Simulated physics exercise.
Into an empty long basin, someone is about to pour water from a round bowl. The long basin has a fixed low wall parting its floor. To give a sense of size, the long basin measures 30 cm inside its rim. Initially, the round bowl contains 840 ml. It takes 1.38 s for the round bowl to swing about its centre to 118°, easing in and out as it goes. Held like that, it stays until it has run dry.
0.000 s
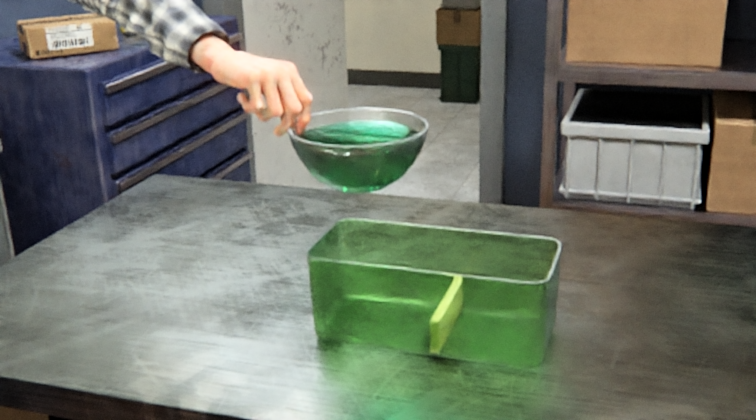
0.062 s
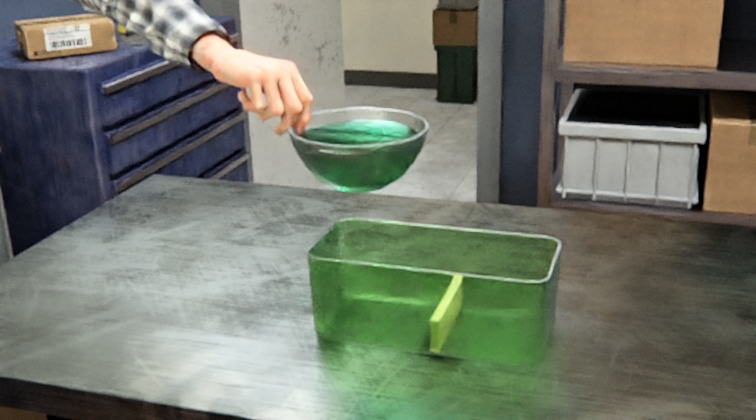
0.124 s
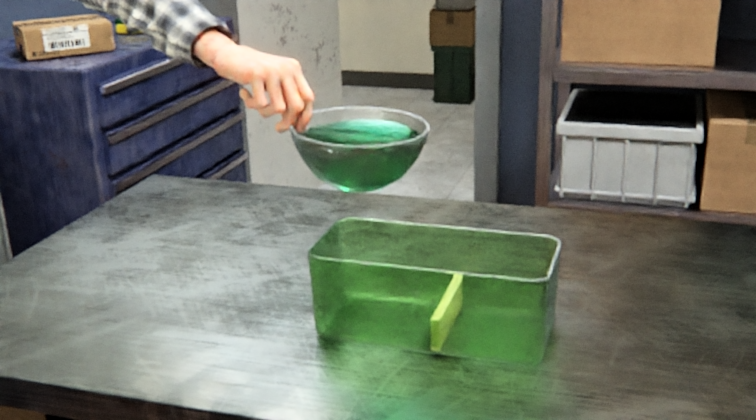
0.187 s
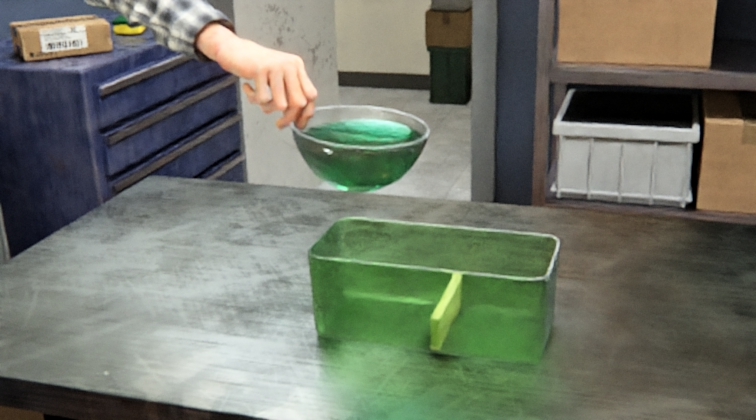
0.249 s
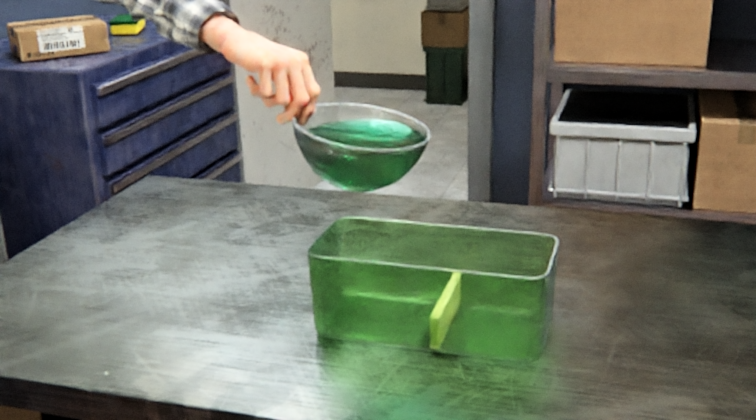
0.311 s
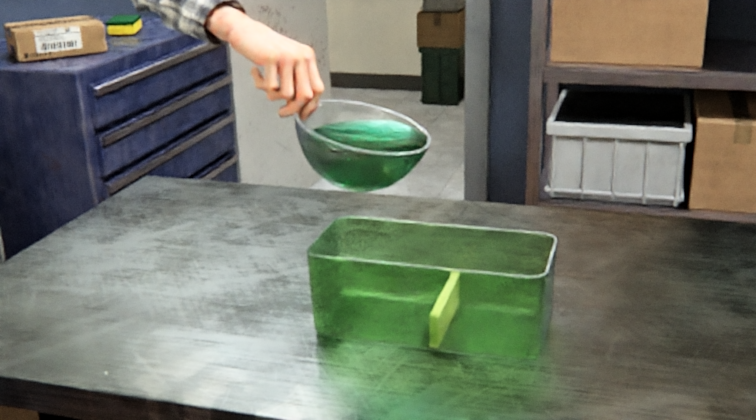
A glass bowl of green liquid, held by a hand at its left rim, slowly tilted down to the right above a long, clear green basin with a low yellow divider on a dark table.
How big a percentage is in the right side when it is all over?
Roughly 73 per cent is in the right side.
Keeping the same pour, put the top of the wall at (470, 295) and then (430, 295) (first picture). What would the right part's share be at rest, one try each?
Some 50 in a hundred, then some 85 in a hundred.
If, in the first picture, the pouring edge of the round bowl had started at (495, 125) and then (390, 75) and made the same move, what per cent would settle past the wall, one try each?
Near 70 in a hundred on the first go and near 60 in a hundred on the second.
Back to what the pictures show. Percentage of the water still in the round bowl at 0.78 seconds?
Around 28 in a hundred.
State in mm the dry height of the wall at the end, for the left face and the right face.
The left comes to roughly 34 mm and the right to roughly 8 mm.
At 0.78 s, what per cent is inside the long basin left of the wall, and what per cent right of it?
I'd say some 2 in a hundred on the left and 42 on the right.
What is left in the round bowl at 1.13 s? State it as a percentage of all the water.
Around 0 in a hundred is still there.
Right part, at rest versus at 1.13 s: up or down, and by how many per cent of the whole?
Net change: A drop of about 3 %.
By 0.78 s the tilt is 71° and 28 per cent is still to pour, 2 is left of the wall and 42 right of it.
By 1.13 s the tilt is 108° and 0 per cent is still to pour, 24 is left of the wall and 76 right of it.
By 1.49 s the tilt is 118° and 0 per cent is still to pour, 26 is left of the wall and 73 right of it.
By 1.88 s the tilt is 118° and 0 per cent is still to pour, 27 is left of the wall and 73 right of it.
At rest 27 per cent lies left of the wall, 73 right of it and 0 outside.
